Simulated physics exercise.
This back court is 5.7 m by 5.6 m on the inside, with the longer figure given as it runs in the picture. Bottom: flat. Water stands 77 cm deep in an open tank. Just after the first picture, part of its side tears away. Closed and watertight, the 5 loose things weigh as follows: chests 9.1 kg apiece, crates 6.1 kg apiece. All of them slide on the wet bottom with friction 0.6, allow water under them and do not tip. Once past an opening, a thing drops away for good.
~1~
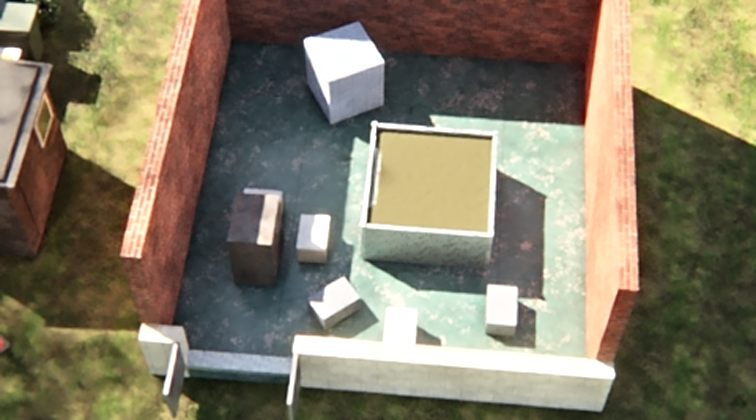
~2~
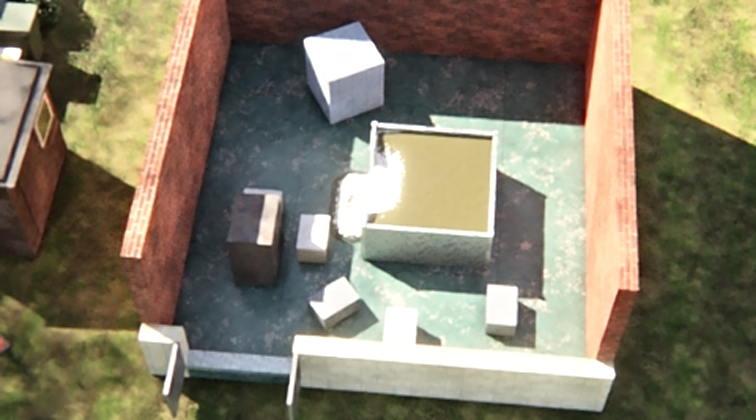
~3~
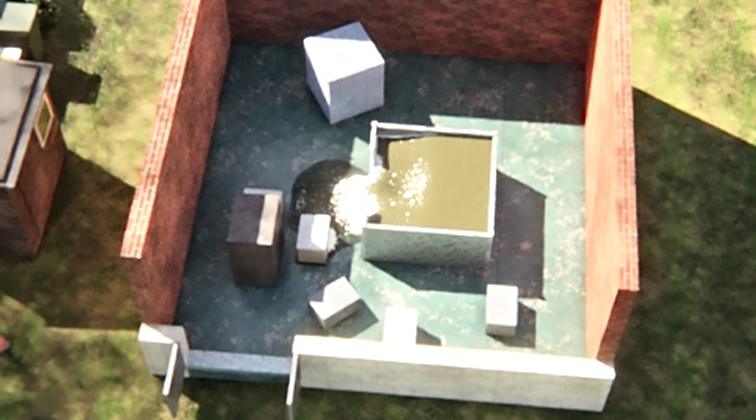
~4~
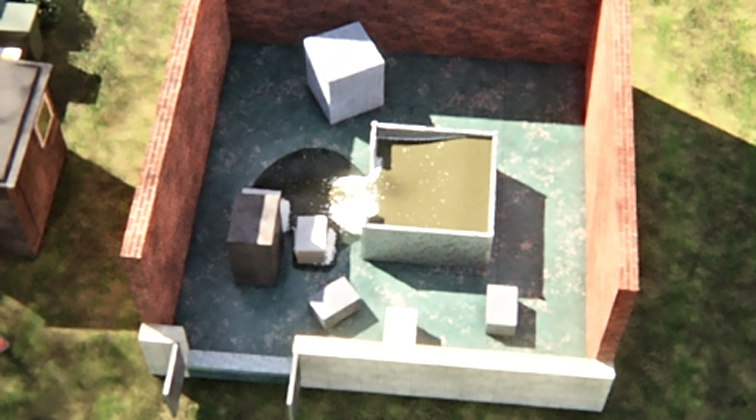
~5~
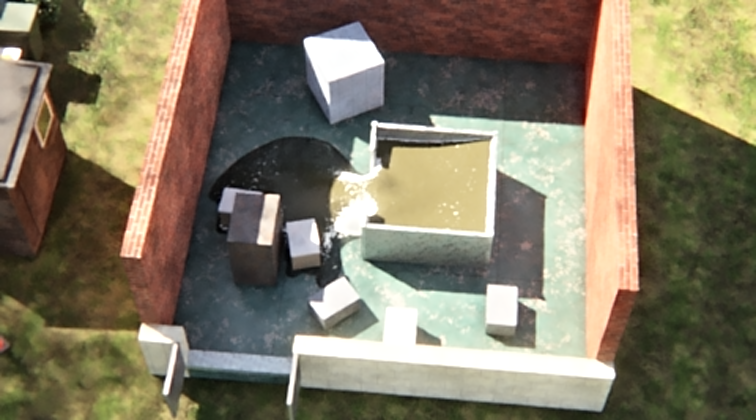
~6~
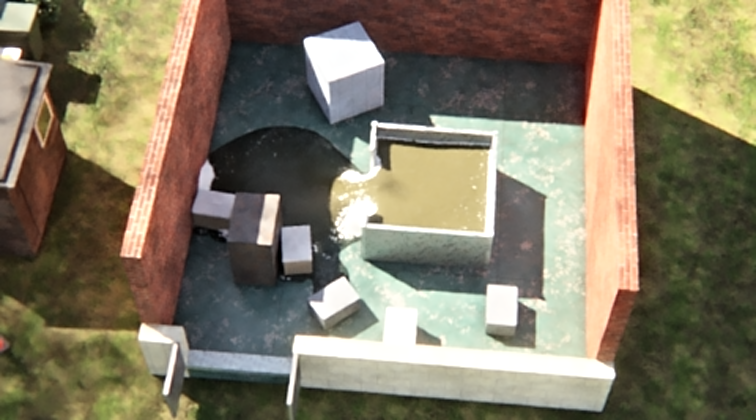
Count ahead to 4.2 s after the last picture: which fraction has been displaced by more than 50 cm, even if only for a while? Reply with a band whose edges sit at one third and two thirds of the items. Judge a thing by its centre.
Band: One third to two thirds.
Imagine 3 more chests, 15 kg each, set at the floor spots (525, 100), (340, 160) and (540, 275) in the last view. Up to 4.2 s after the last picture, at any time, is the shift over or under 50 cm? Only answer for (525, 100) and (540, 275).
Taking them in order: Below the mark and below the mark.
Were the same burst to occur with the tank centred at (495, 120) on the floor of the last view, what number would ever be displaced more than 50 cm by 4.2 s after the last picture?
Count: 3.
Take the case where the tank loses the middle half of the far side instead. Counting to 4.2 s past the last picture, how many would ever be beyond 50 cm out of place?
That would give 1.
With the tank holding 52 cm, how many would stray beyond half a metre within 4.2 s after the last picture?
So the tally would be 3.
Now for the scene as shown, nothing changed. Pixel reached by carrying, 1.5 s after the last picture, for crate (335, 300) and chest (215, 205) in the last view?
Somewhere about (365, 316) and (208, 278).
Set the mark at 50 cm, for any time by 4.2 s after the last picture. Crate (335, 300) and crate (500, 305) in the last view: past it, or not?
Well, one then the other: A bigger shift, then a smaller shift.
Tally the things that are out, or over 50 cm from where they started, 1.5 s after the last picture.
The number I get is 3.
Then, 0.4 s after the last picture 2 of 5 are over 50 cm from their spots; 1 afloat.
Then, 1.5 s after the last picture 3 of 5 are over 50 cm from their spots; 2 afloat.
Then, 2.8 s after the last picture 3 of 5 are over 50 cm from their spots; 1 afloat.
Then, 4.2 s after the last picture 3 of 5 are over 50 cm from their spots, and 3 have been at some point; 1 afloat.
